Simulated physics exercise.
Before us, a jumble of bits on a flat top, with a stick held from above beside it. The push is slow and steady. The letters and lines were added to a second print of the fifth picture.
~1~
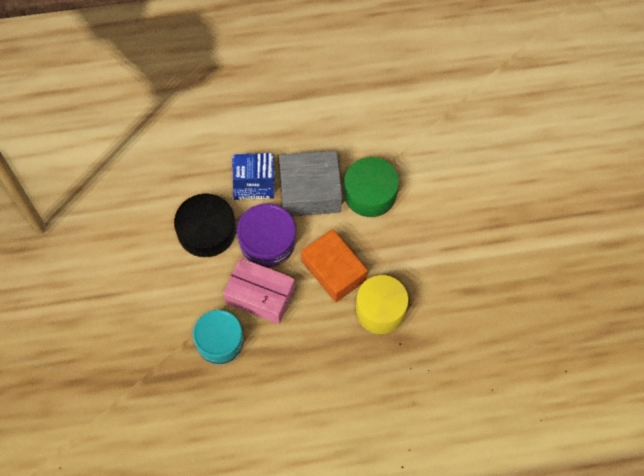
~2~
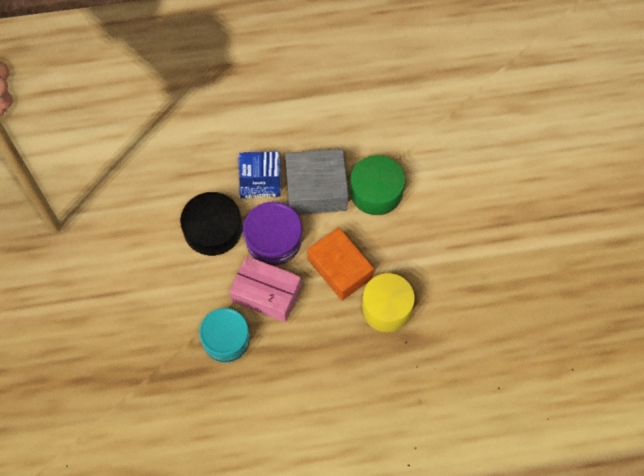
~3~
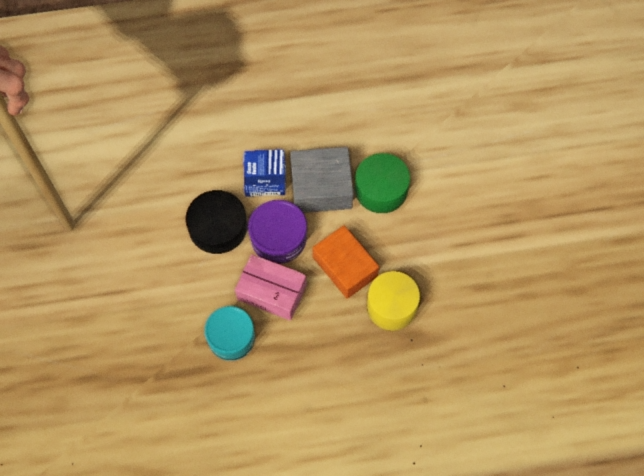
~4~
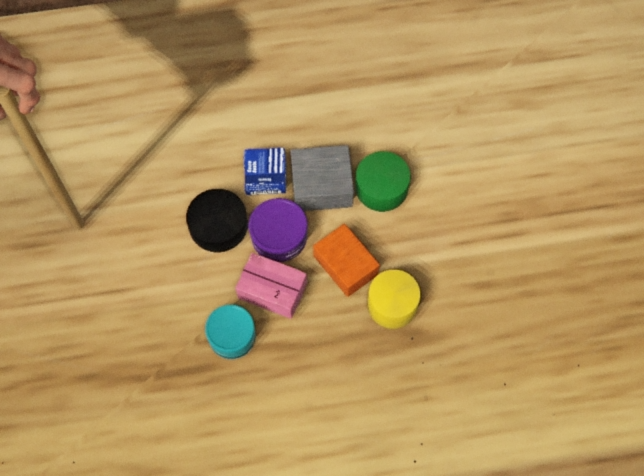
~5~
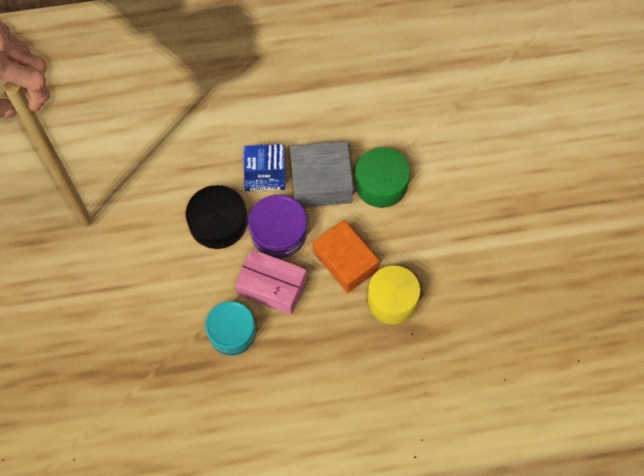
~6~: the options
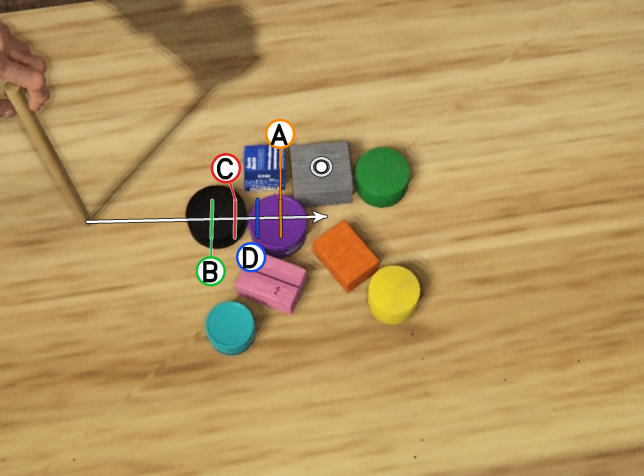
A jumble of small coloured blocks and round pieces sits on a pale wood-grained tabletop, seen from above. Blue, grey and green pieces line the top, black and purple sit below at left, orange and yellow at right, and pink and turquoise beneath. The view shifts slightly as a hand at the upper left edges in with a stick, while the cluster keeps its arrangement, untouched.
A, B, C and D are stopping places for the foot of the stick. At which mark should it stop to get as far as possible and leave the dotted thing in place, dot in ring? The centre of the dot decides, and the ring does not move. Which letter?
Mark C.
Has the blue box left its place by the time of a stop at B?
No.
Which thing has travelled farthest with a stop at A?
The black tin.
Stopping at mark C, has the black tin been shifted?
By then, yes.
On the marked copy, A at (281, 217); B at (212, 219); C at (235, 219); D at (257, 218); the arrow from (87, 222) to (326, 217); the white dot at (321, 167).
Following C. Soon after the start, foot of the stick (141, 222).
Later, foot of the stick (195, 220); black tin (229, 217); purple jar (286, 228).
In the end, foot of the stick (235, 219); black tin (268, 204); purple jar (323, 221); the dot is still in its ring.
As for the rest, A shifts the dotted thing to (345, 151); B keeps the dot in but is short; D shifts the dotted thing to (336, 159).
